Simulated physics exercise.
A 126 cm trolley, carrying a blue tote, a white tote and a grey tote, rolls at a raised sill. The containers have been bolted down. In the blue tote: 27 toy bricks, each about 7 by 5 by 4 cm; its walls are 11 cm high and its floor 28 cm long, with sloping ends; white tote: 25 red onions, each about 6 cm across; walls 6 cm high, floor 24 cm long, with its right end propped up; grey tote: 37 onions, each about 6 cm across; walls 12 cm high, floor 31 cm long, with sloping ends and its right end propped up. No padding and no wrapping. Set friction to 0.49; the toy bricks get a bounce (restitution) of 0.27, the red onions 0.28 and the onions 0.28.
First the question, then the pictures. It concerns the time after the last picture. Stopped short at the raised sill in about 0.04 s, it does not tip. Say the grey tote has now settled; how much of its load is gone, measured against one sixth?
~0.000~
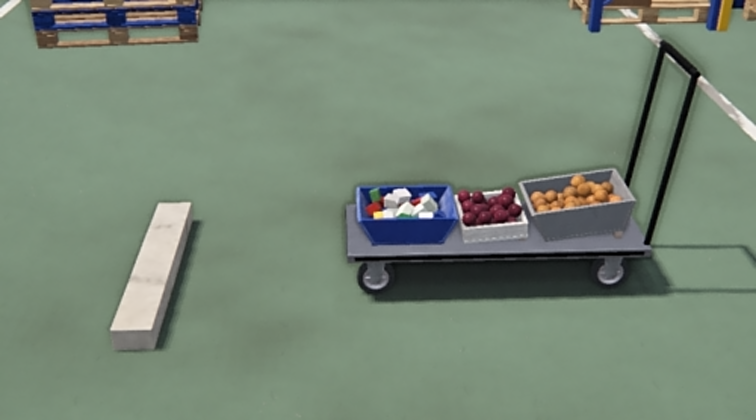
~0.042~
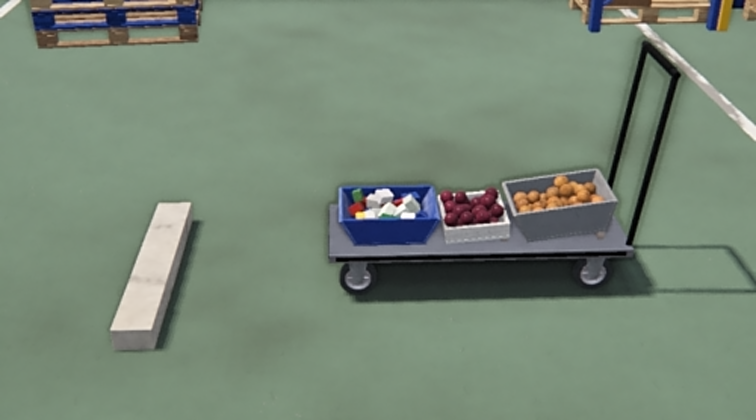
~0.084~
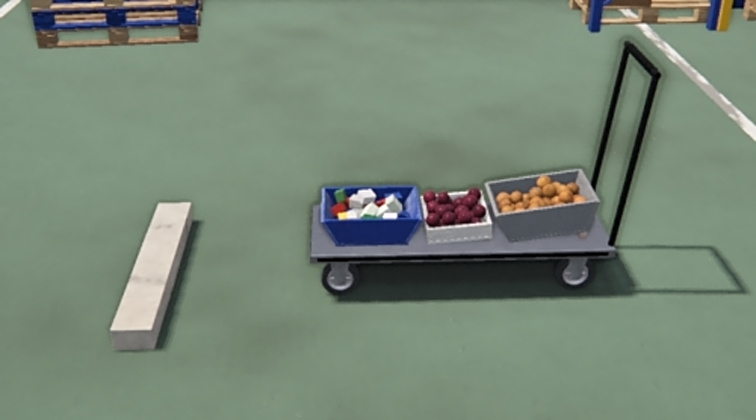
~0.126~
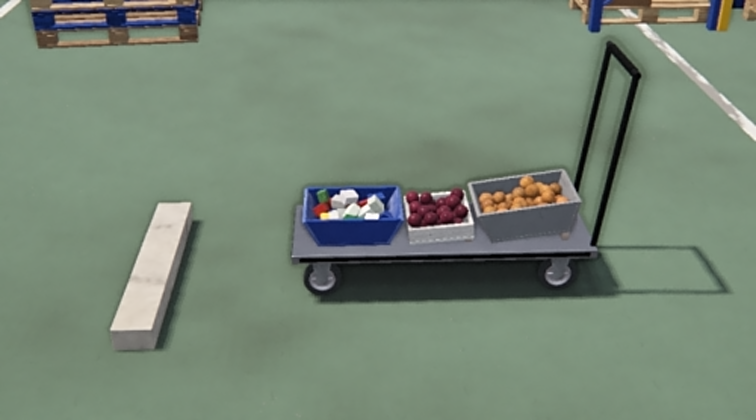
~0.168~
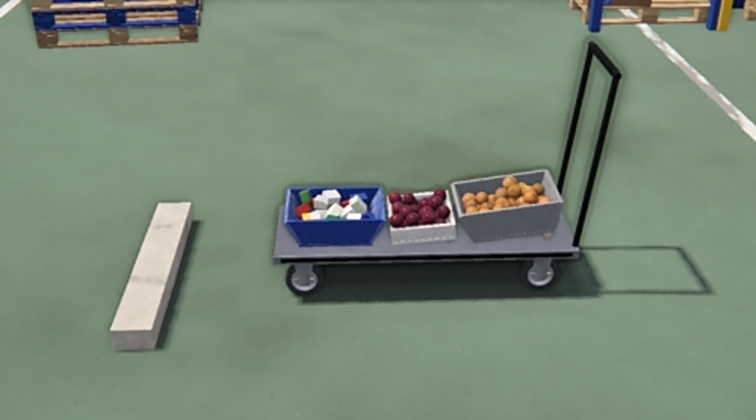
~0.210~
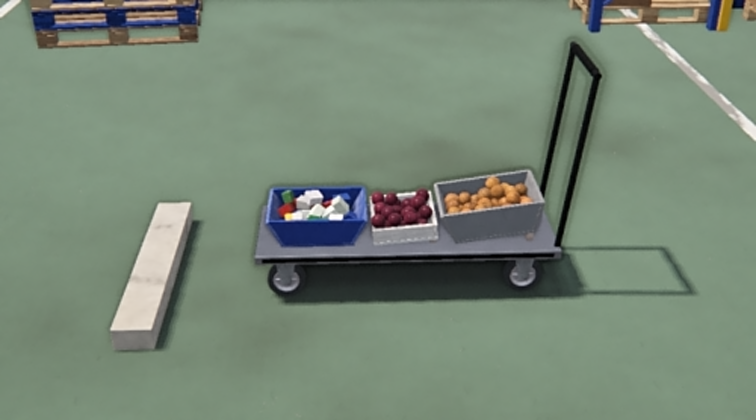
The overboard fraction stays short of one sixth.
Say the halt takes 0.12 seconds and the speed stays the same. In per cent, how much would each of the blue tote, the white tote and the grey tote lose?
In that case blue tote 0, white tote 10 and grey tote 0 per cent.
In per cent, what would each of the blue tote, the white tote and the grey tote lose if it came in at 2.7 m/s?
Blue tote 20 %, white tote 20 %, grey tote 20 %.
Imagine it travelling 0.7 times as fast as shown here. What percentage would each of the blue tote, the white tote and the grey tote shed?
Blue tote 0, white tote 10, grey tote 0 per cent.
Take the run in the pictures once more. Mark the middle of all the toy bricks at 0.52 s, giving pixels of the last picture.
In the last picture they centre on about (208, 216).
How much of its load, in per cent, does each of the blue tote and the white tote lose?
Roughly: Blue tote 5 %, white tote 10 %.
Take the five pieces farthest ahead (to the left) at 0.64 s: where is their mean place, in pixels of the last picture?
Centre approx. at (183, 213) px.
After 0.42 s, impact.
After 0.52 s, blue tote 27 in, 0 out, white tote 25 in, 0 out and grey tote 37 in, 0 out.
After 0.64 s, blue tote 27 in, 0 out, white tote 23 in, 2 out and grey tote 37 in, 0 out.
After 0.87 s, blue tote 26 in, 1 out, white tote 23 in, 2 out and grey tote 37 in, 0 out.
Outcome (at 1.38 s), blue tote 26 in, 1 out, white tote 23 in, 2 out and grey tote 37 in, 0 out. Asked share, 0 of 37, 0 per cent.
